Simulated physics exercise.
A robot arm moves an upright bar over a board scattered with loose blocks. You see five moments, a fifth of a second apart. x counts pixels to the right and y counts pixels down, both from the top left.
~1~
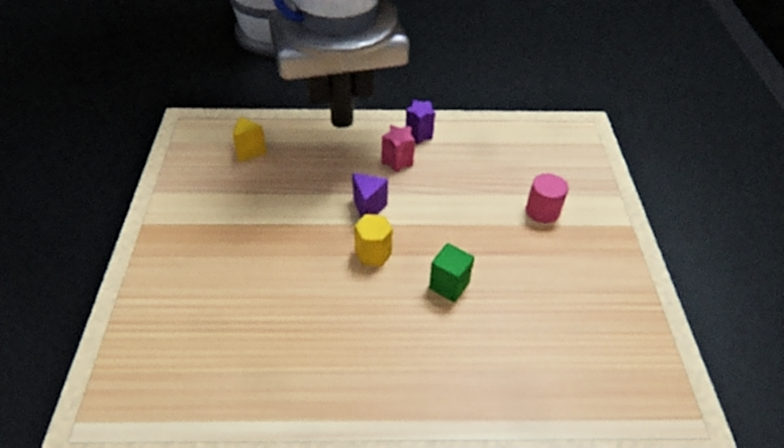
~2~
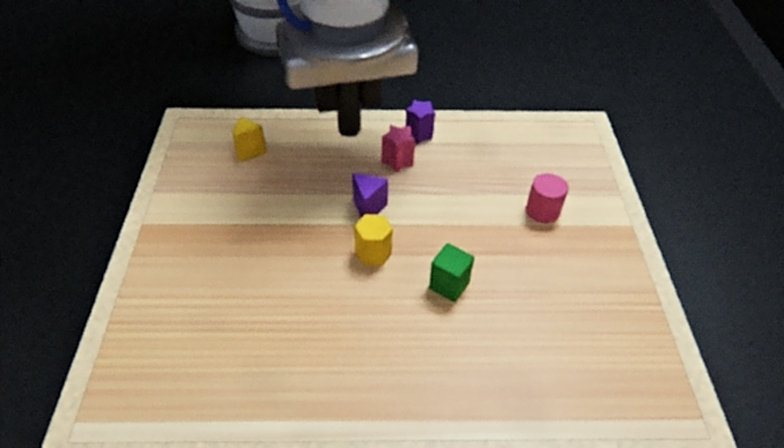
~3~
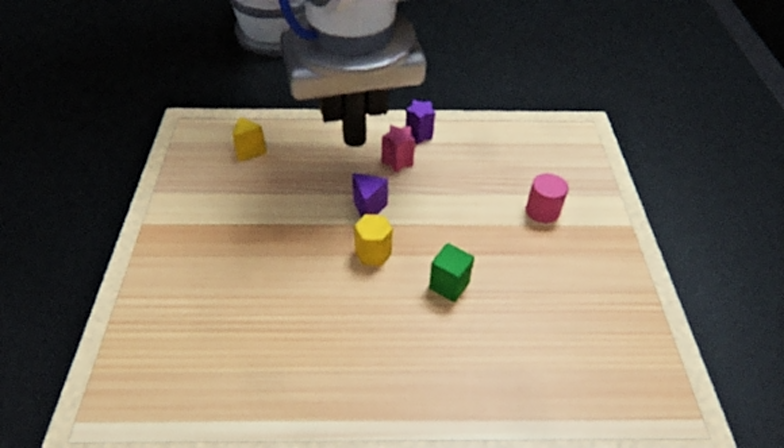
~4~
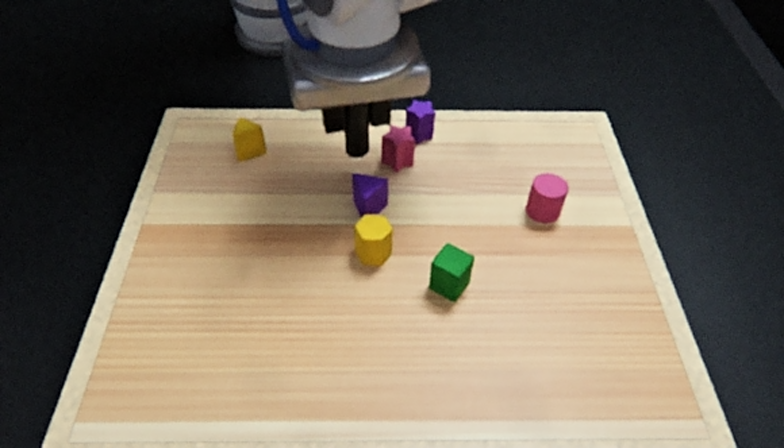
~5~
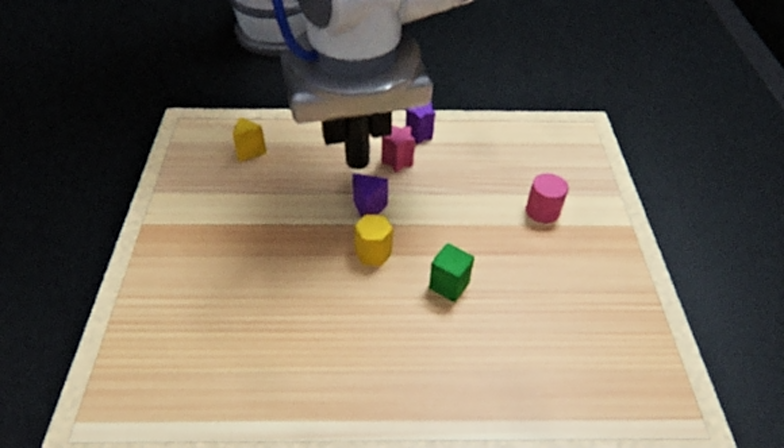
A robot arm holding a dark upright bar moved a short way forward over a wooden board, drawing nearer to the purple three-sided block, while all the scattered colored blocks stayed still.
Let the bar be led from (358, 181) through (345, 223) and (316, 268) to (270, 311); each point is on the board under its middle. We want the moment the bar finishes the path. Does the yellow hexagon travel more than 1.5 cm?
Final answer: No.
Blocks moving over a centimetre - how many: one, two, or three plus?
A single block is moved.
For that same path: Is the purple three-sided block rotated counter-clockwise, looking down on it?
In short: Yes.
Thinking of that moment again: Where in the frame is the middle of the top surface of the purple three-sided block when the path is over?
(369, 201)
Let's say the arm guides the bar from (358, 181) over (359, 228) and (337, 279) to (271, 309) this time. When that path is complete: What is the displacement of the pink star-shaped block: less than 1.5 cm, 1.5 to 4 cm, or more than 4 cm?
Final distance: Less than 1.5 cm.
The first path, step by step. One third of the way, bar (344, 204); purple three-sided block (369, 201), turned 90° anticlockwise.
Two thirds of the way, bar (313, 248); purple three-sided block (369, 201), turned 90° anticlockwise.
At the end, bar (265, 292); purple three-sided block (369, 201), turned 90° anticlockwise; yellow hexagon unmoved.
